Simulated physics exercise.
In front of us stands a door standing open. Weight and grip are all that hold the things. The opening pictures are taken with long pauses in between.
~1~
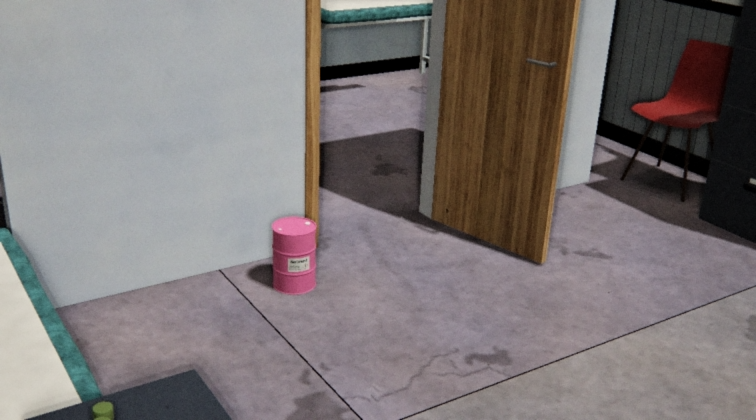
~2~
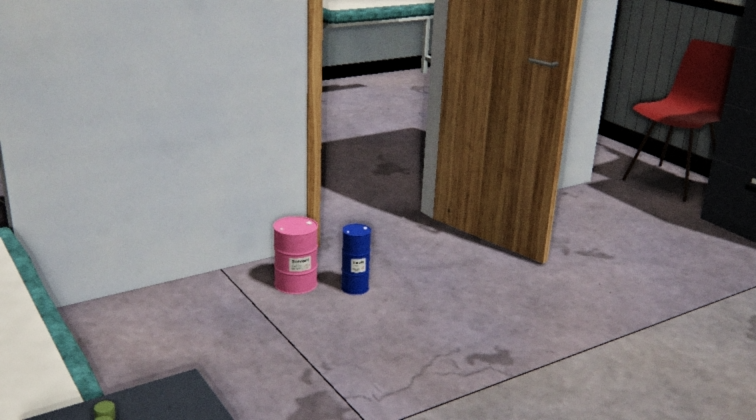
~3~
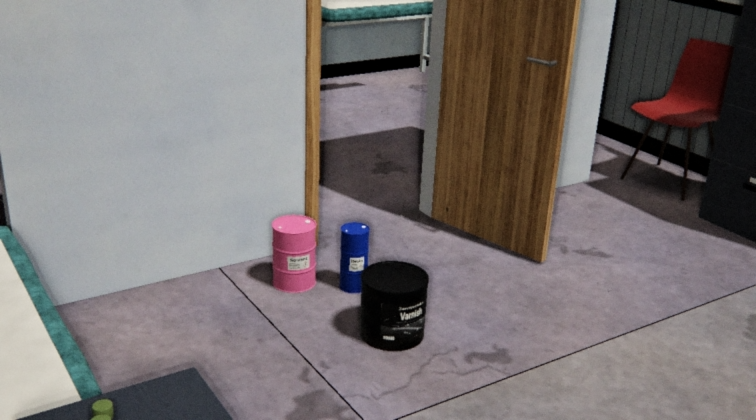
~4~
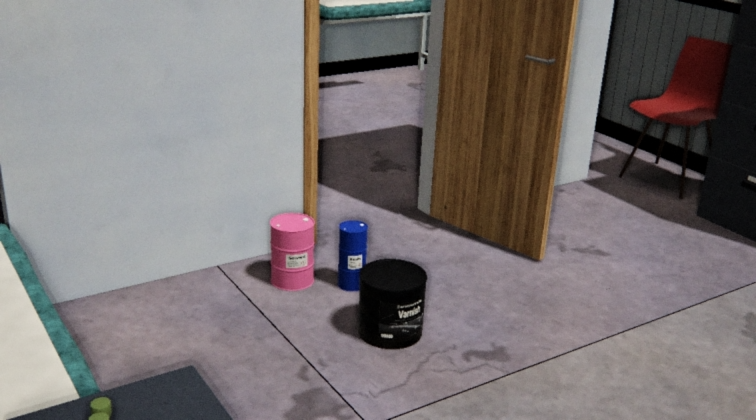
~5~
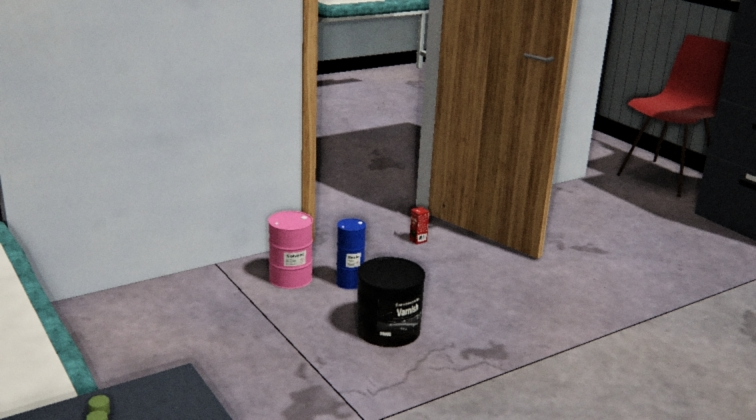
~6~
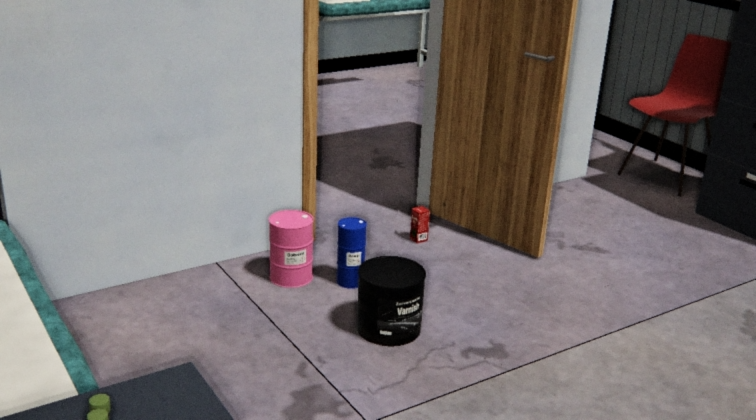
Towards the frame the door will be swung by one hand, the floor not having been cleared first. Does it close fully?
The door will fit snugly into its frame.
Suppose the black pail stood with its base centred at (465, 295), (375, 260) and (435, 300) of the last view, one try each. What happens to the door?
On the first try it swings fully closed, on the second it fails to close, and on the third it swings fully closed.
Then, 1.10 s on from there, door at 80°.
Then, 2.00 s on from there, door at 47°; red carton shifted about its own width near (410, 224).
Then, 2.50 s on from there, door at 28°; red carton shifted well along near (392, 220).
Then, 3.00 s on from there, door at 9°; red carton shifted well along near (375, 214).
In the end, door at 0°; moved from the start, red carton; the other 3 unmoved. At the end, from the last picture's camera, red carton near (367, 209).
